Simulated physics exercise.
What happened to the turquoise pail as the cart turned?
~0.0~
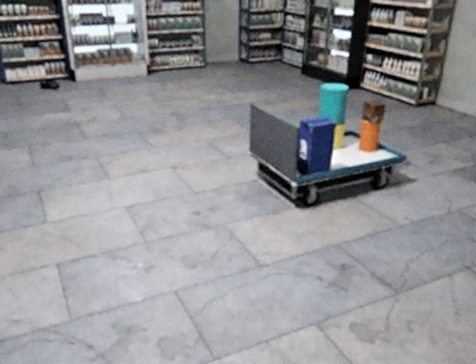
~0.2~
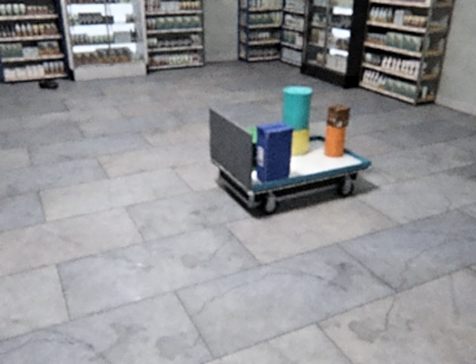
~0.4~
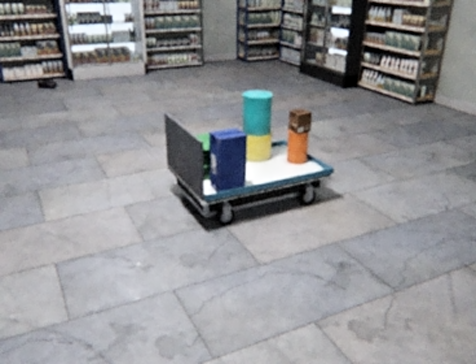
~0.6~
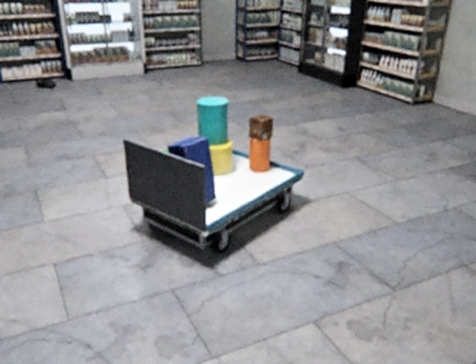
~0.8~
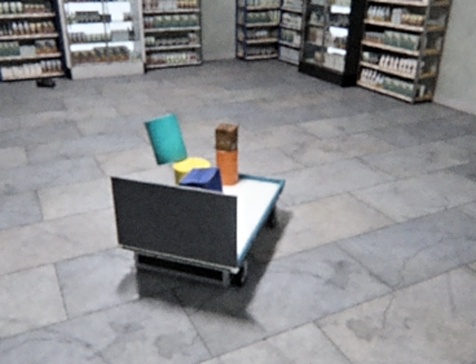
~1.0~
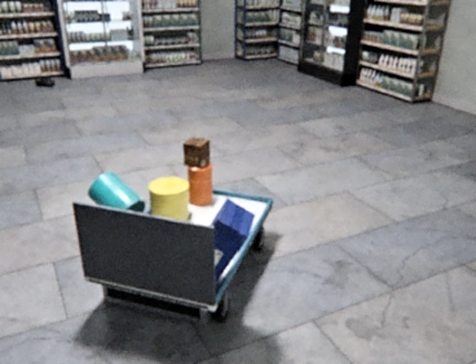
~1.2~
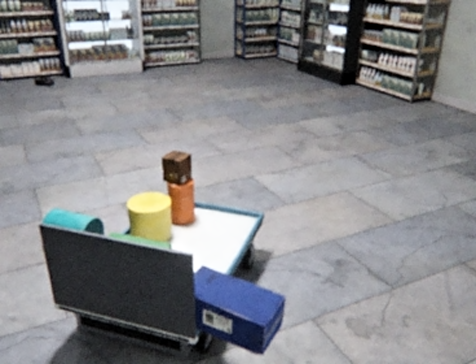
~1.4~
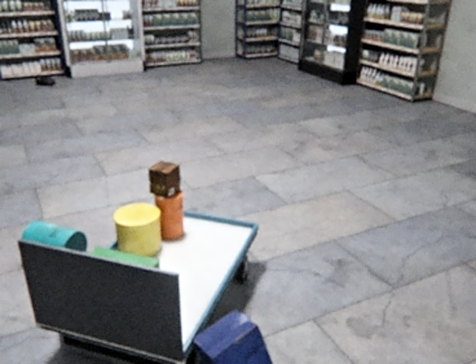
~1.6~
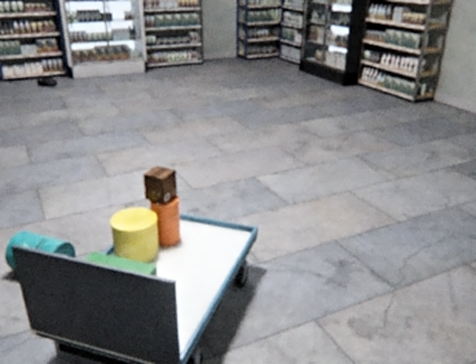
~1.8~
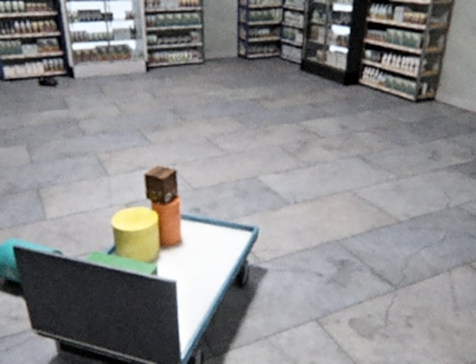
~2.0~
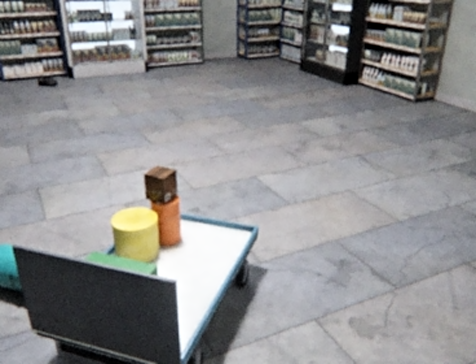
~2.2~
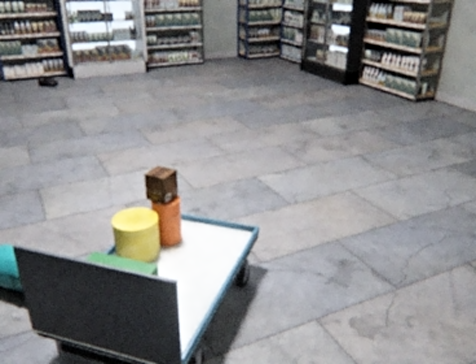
It tipped over and came off the left side of the cart, ending up at the left edge of the view.
